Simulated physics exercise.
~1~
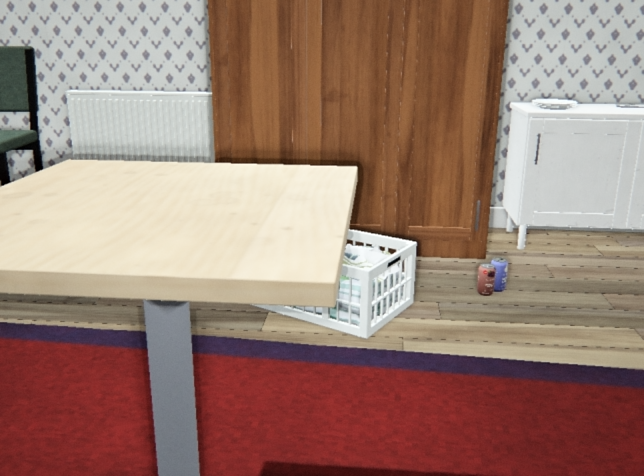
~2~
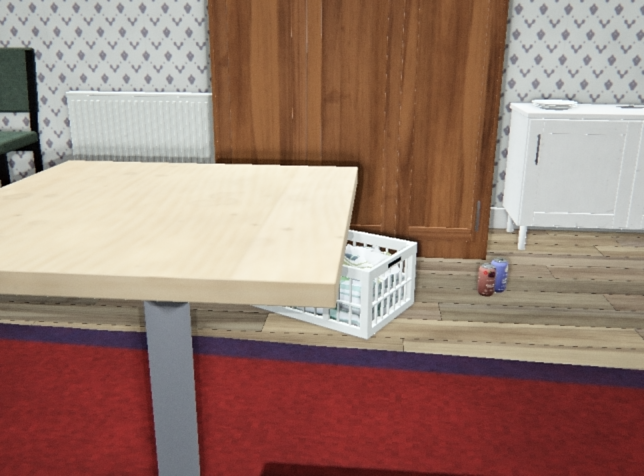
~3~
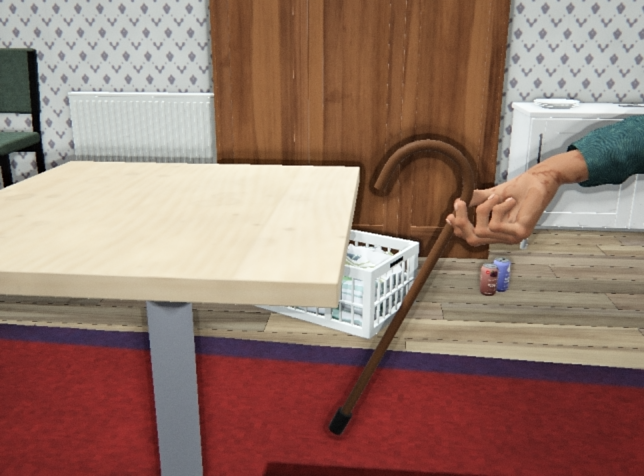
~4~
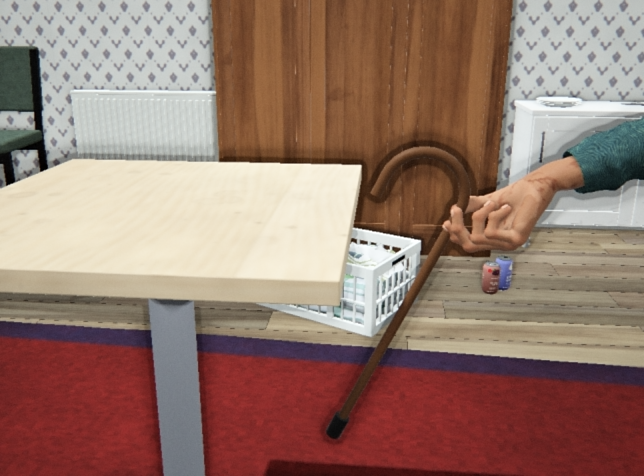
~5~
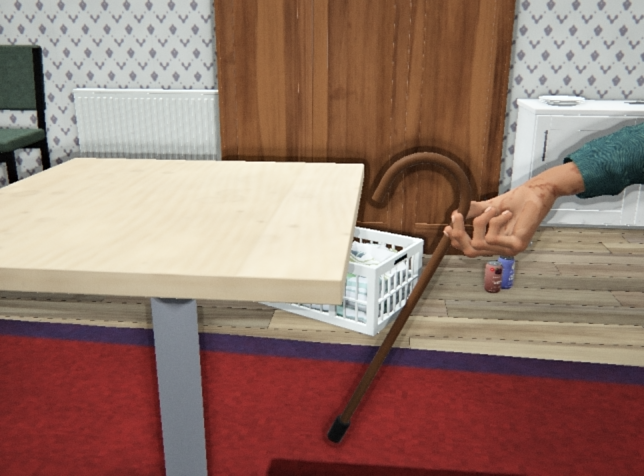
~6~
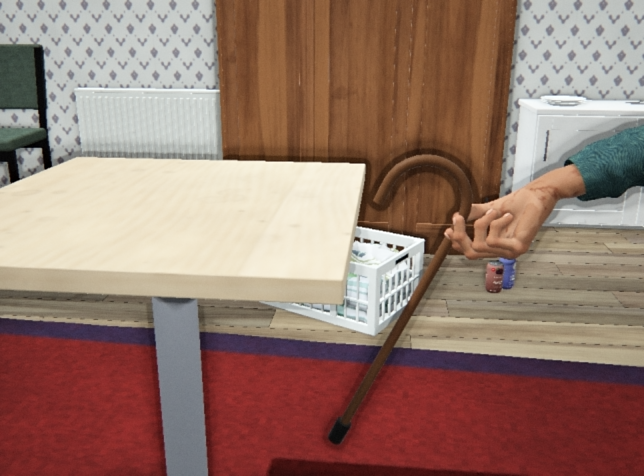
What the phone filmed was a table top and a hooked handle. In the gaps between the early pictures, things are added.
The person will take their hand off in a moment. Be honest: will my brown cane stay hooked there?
Ends up below.
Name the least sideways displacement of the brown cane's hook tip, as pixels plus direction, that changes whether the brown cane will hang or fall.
Push it left around 20 pixels and you reach the switch.
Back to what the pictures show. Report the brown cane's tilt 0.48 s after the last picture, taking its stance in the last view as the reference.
Roughly 25 degrees.
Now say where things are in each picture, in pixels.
Table (160, 211), in the first frame.
Table (160, 212), in the second frame.
Still on the way; brown cane (372, 291); table (162, 212), in the third frame.
Still on the way; brown cane (368, 296); table (164, 210), in the fourth frame.
Still on the way; brown cane (369, 301); table (167, 209), in the fifth frame.
In place, still held; brown cane (370, 303); table (168, 208), in the sixth frame.
Then, 0.32 s after the last picture, brown cane down below.
Then, 0.48 s after the last picture, brown cane falling.
At rest, the brown cane falls to the floor.
